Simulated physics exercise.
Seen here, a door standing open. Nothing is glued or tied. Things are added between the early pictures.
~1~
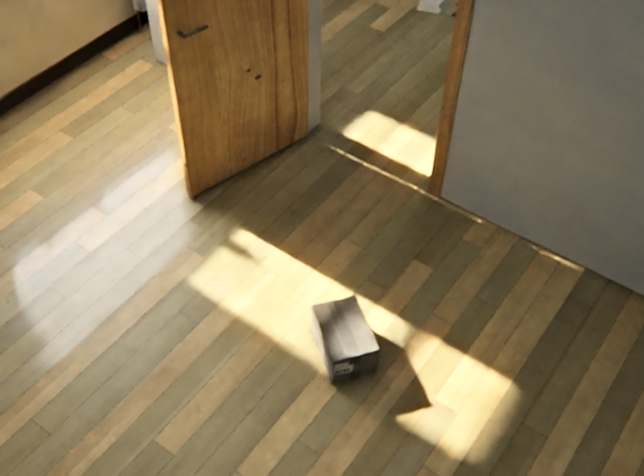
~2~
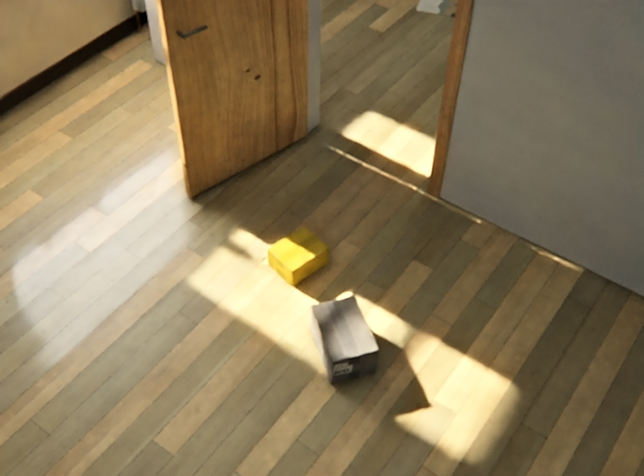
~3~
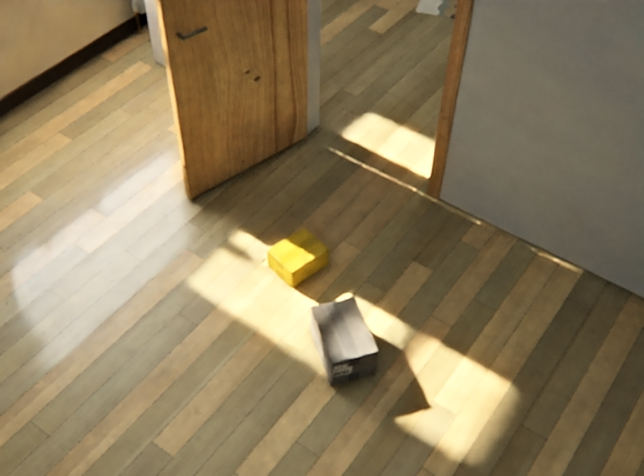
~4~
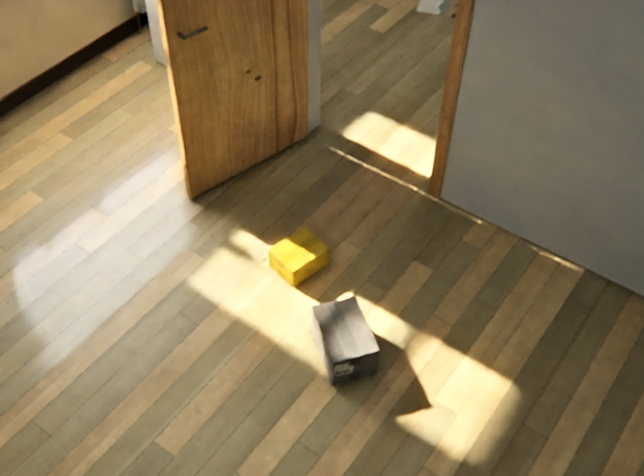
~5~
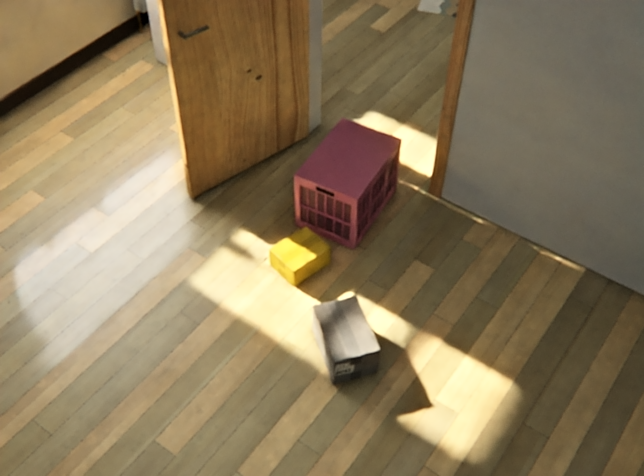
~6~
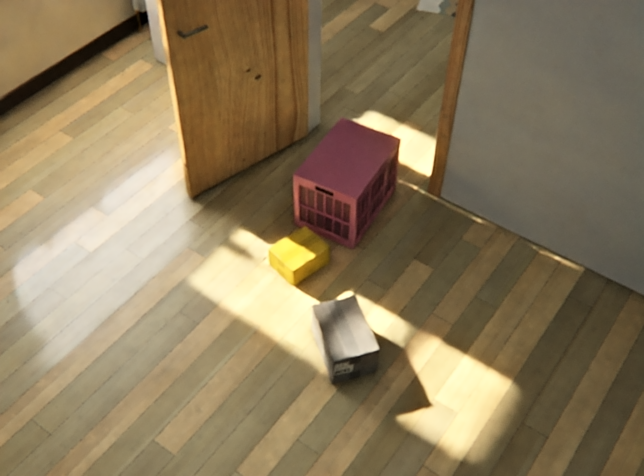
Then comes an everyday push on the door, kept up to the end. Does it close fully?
Here the door is blocked.
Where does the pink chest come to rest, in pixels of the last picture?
Around (353, 182).
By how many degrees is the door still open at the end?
About 55°.
Then, 0.60 s past the last view, door 92° open.
Then, 1.00 s past the last view, door 75° open.
Then, 1.30 s past the last view, door 60° open.
Finally, door 57° open; all 3 still in place. Final places as the last picture's camera would see them, pink chest near (353, 182).
